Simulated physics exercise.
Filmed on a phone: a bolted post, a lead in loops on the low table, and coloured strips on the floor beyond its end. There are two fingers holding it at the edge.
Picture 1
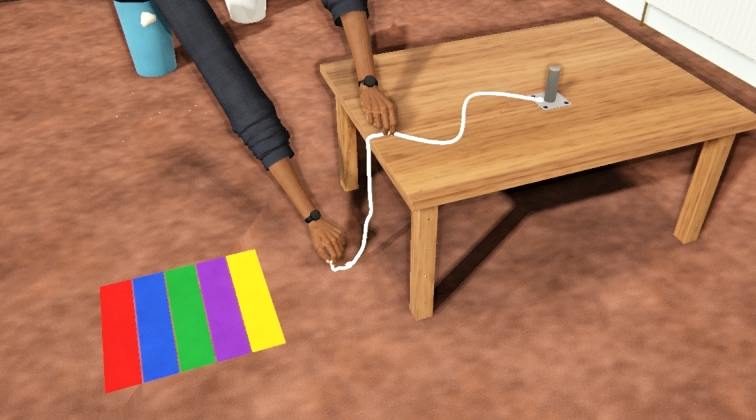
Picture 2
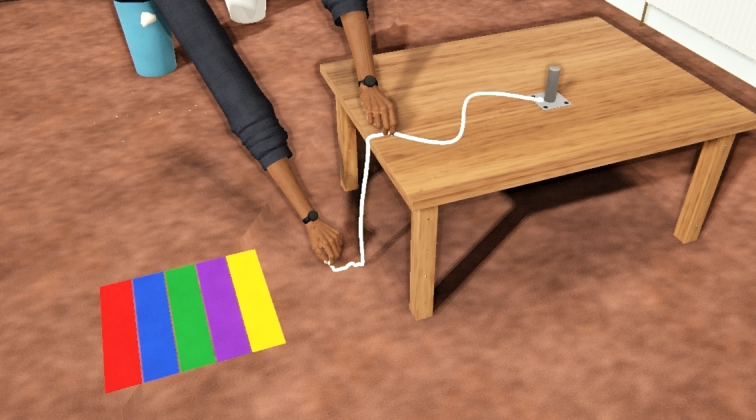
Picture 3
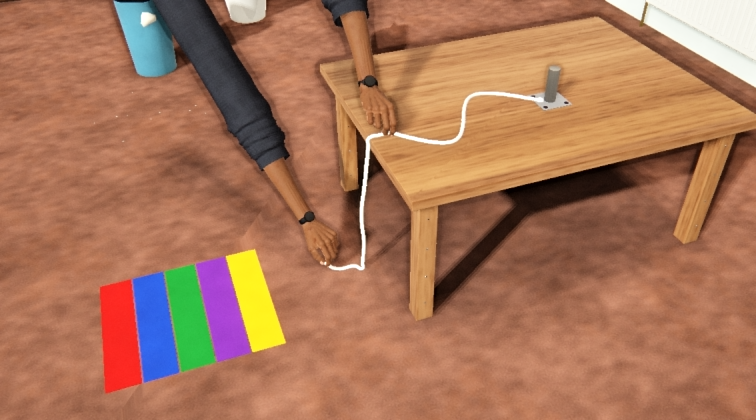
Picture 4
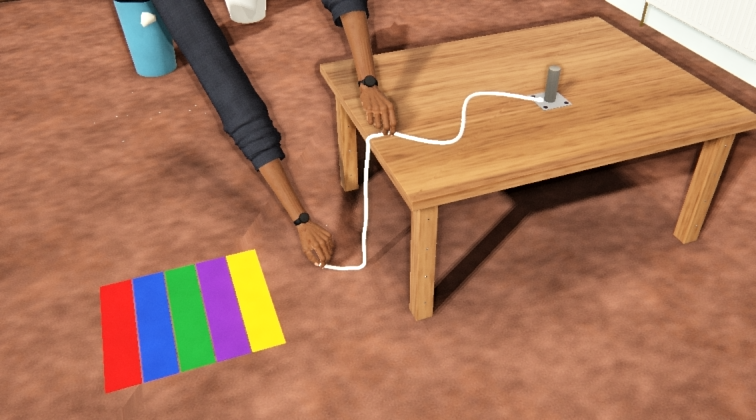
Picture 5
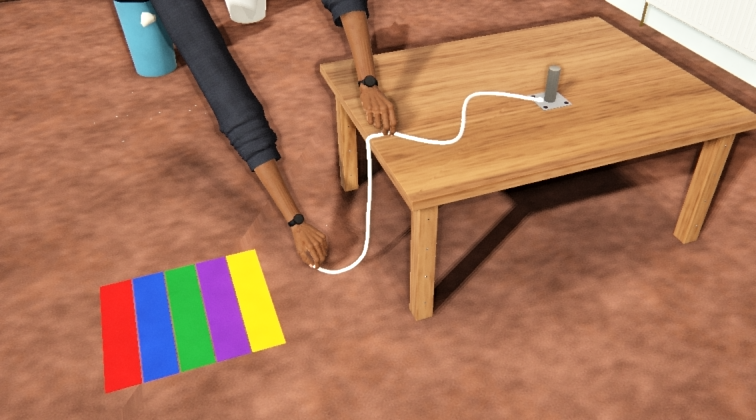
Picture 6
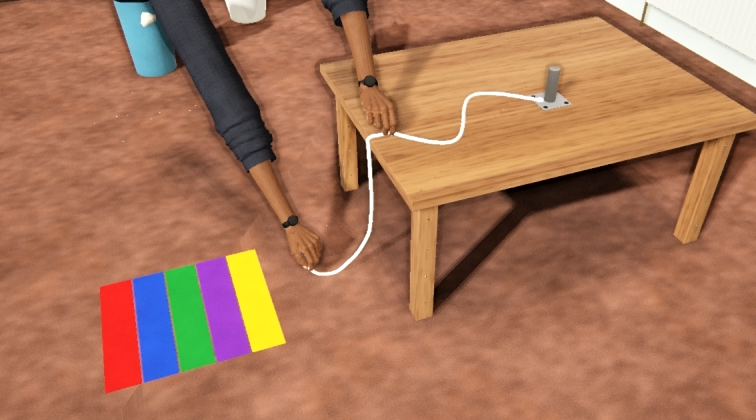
Hand holding the free end of a white cord shifting it slightly left above the floor, another hand staying at the table edge.
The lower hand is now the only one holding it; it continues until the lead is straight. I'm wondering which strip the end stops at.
It stops at the blue strip.
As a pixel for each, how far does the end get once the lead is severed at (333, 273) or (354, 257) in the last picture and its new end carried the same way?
First try near (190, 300), second near (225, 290).
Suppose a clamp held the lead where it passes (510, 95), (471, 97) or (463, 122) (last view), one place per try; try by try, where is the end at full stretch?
Respectively (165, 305), (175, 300) and (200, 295).
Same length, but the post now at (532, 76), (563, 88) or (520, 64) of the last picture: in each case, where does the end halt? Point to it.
The spots are near (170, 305), (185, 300) and (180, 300).
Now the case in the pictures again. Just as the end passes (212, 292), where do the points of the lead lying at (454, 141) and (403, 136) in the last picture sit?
The first lands at (390, 134), while the second lands at (363, 166).
A little later, end near (212, 292); over purple.
Next, end near (174, 302); over green.
When it is tight, end near (153, 307); over blue. It halts on the blue strip.
